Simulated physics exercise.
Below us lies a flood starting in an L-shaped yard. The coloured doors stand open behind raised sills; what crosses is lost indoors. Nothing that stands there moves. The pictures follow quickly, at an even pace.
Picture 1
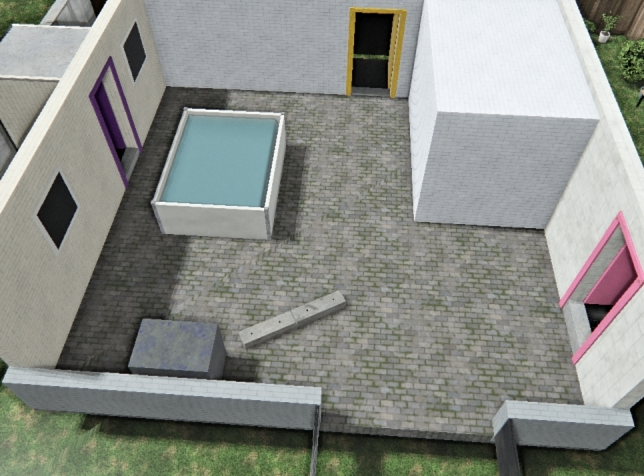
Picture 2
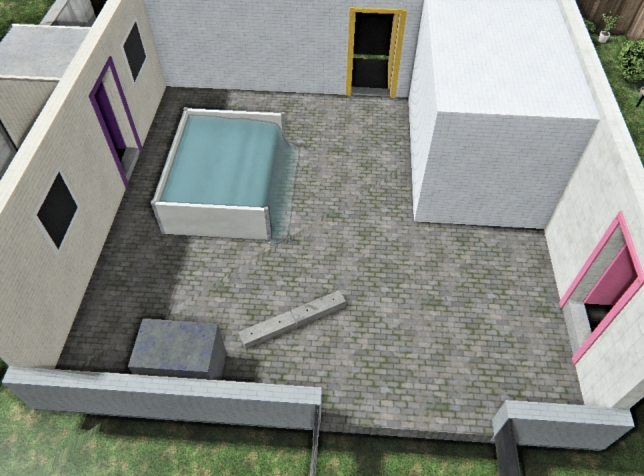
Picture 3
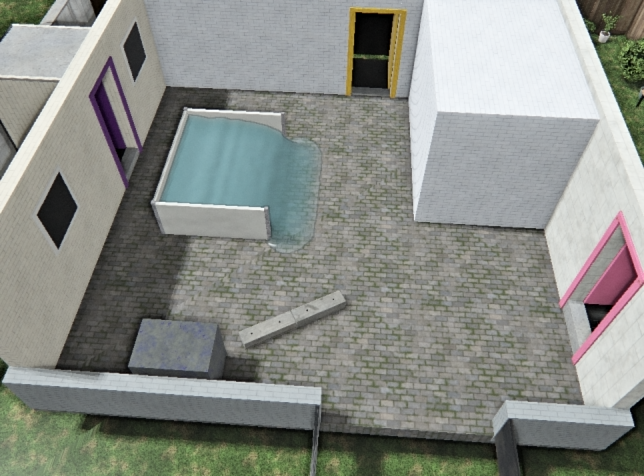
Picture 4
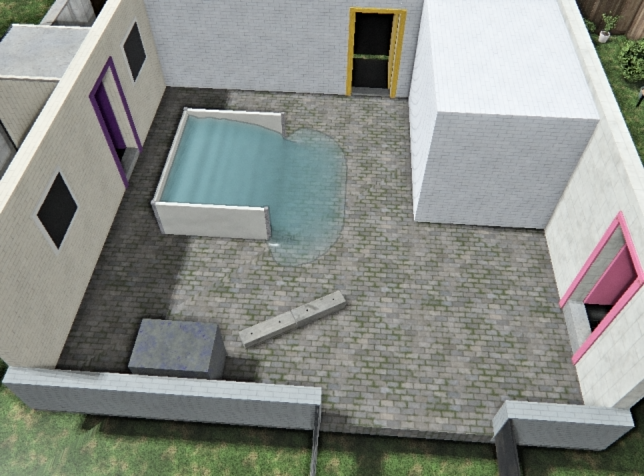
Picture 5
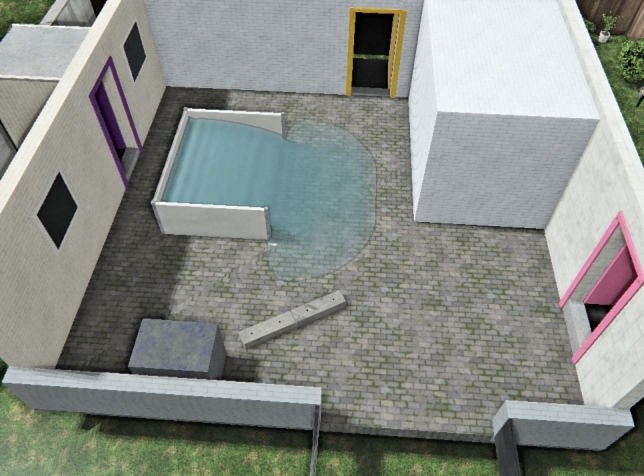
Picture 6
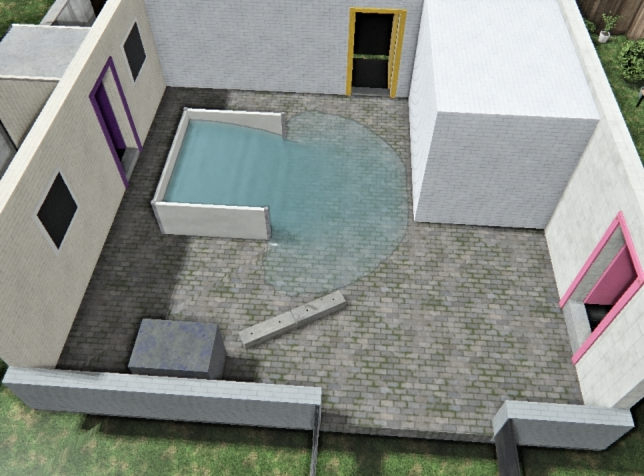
A white-walled tank of blue water at the upper left of a grey paved yard, seen from high above, loses its right side, and water pours out. Around it stand a purple door at left, a yellow one at the back, a pink one at right, a large white block, a grey box and a pale beam. The clear sheet spreads rightward and forward in a widening curve, nearing the white block and the beam, while the camera stays still.
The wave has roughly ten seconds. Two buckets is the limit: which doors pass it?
In the end: The yellow door floods; the purple door holds within the limit; the pink door holds within the limit.
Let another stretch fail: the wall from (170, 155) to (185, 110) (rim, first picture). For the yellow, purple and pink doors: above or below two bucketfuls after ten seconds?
My reading: Yellow is over; purple passes that mark; pink holds.
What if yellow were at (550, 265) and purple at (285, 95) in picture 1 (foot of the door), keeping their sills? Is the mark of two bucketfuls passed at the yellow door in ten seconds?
My reading: The yellow one takes more.
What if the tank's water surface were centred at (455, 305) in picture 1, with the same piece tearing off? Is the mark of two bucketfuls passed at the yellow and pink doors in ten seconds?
Then: Yellow stays under, pink goes over.
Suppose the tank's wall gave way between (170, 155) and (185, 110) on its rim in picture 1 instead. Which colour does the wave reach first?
It is the door marked purple.
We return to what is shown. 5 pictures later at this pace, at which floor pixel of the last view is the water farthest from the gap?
At about (534, 255).
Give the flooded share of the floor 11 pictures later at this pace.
Close to 45 %.
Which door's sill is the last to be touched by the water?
That is the purple one.
A moment on, water covers 35 % of the floor; the yellow door wet at the sill, nothing in, the purple door not reached, the pink door not reached.
Next, water covers 45 % of the floor; the yellow door under two buckets in, the purple door not reached, the pink door wet at the sill, nothing in.
Then, water covers 55 % of the floor; the yellow door far over two buckets in, the purple door not reached, the pink door wet at the sill, nothing in.
Later, water covers 75 % of the floor; the yellow door far over two buckets in, the purple door wet at the sill, nothing in, the pink door wet at the sill, nothing in.
In the end, water covers 95 % of the floor; the yellow door far over two buckets in, the purple door wet at the sill, nothing in, the pink door wet at the sill, nothing in.
